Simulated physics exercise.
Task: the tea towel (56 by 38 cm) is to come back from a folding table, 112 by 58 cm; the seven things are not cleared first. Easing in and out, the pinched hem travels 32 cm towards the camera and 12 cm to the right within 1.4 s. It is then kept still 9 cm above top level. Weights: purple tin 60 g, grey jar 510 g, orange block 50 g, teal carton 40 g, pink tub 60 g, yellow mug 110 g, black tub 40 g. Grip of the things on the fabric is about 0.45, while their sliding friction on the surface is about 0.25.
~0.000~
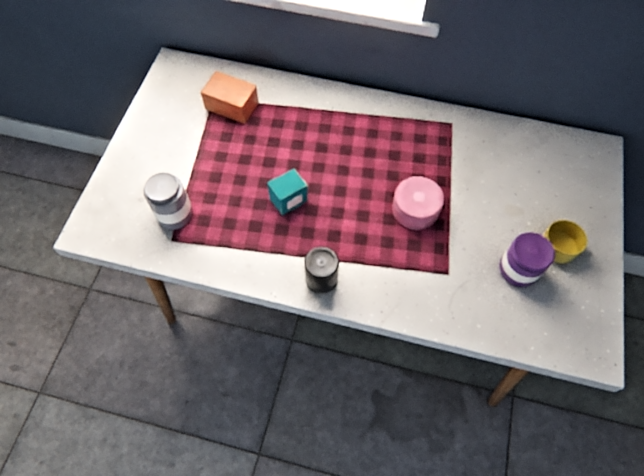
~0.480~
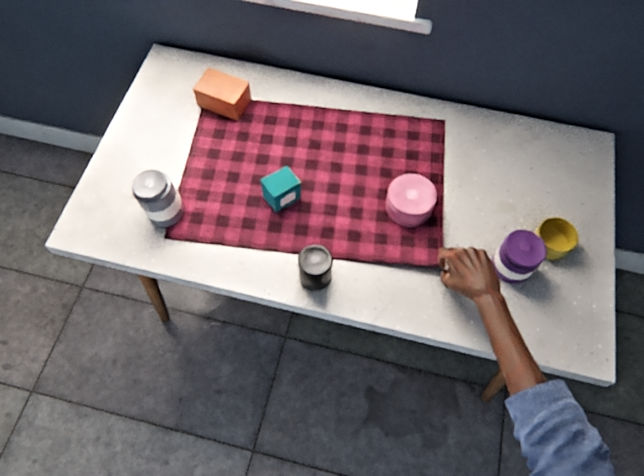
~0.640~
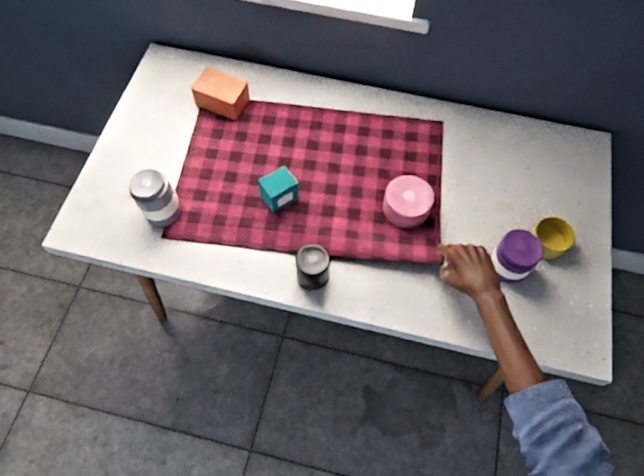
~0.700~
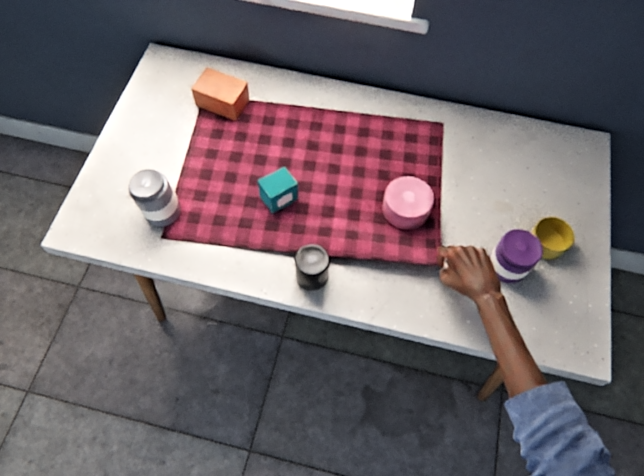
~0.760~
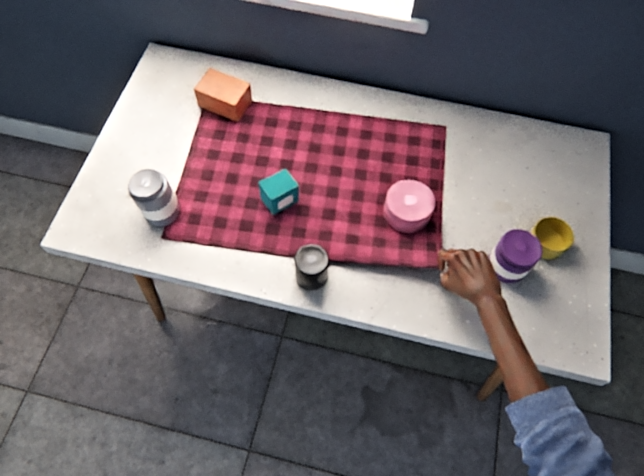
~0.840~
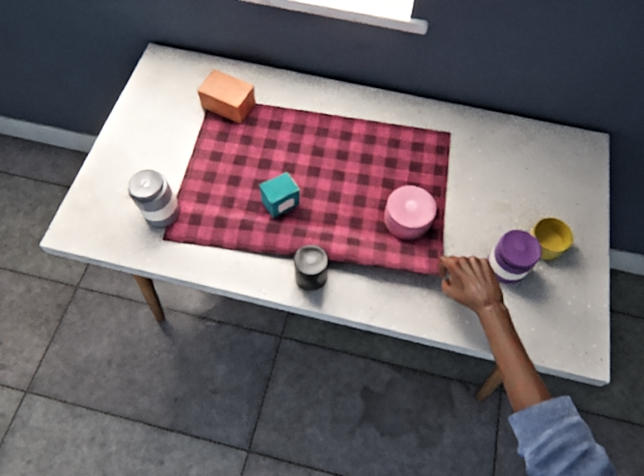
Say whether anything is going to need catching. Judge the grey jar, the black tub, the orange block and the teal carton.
At the end, grey jar: Aboard. Black tub: Overboard. Orange block: Overboard. Teal carton: Overboard.
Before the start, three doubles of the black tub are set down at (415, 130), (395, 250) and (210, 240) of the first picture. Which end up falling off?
In order: Comes off; comes off; comes off.
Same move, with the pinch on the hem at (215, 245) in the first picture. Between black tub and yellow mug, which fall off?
Afterwards black tub comes off and yellow mug is still on top.
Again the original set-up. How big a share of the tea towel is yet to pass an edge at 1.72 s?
Near 65 in a hundred.
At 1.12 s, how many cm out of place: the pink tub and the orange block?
I'd put the pink tub at some 10 centimetres and the orange block at some 10 centimetres.
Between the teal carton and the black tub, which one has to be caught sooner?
Black.
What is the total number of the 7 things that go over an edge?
I make it 4.
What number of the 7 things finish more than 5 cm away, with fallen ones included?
Counted result: 5.
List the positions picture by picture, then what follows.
The first frame shows grey jar (161, 186); black tub (322, 262); orange block (228, 88); teal carton (287, 184); tea towel corners (171, 241) (452, 123) (448, 274).
The second frame shows grey jar (151, 183); tea towel corners (164, 238) (445, 120); grip (443, 267).
The third frame shows pink tub (410, 196); tea towel corners (162, 238) (443, 122); grip (442, 264).
The fourth frame shows tea towel corners (161, 238) (443, 123); grip (442, 266).
The fifth frame shows teal carton (278, 184); pink tub (411, 200); orange block (222, 86); tea towel corners (162, 238) (446, 126); grip (443, 269).
The sixth frame shows grey jar (147, 183); black tub (311, 260); orange block (226, 87); teal carton (279, 187); tea towel corners (163, 240) (451, 133); grip (444, 276).
At 1.1 s, 100 % of the tea towel is still over the top; orange block 10 cm off its start, teal carton 7 cm off its start, pink tub 12 cm off its start.
At 1.4 s, 95 % of the tea towel is still over the top; orange block 21 cm off its start, teal carton 16 cm off its start, black tub 7 cm off its start.
At 1.7 s, 65 % of the tea towel is still over the top; orange block 29 cm off its start at (309, 161), teal carton 26 cm off its start at (327, 292), black tub over the edge.
At 2.0 s, 40 % of the tea towel is still over the top; orange block 39 cm off its start, teal carton over the edge, black tub over the edge.
At 3.6 s, 0 % of the tea towel is still over the top; orange block over the edge, teal carton over the edge, black tub over the edge, grey jar 0 cm off its start at (149, 184).
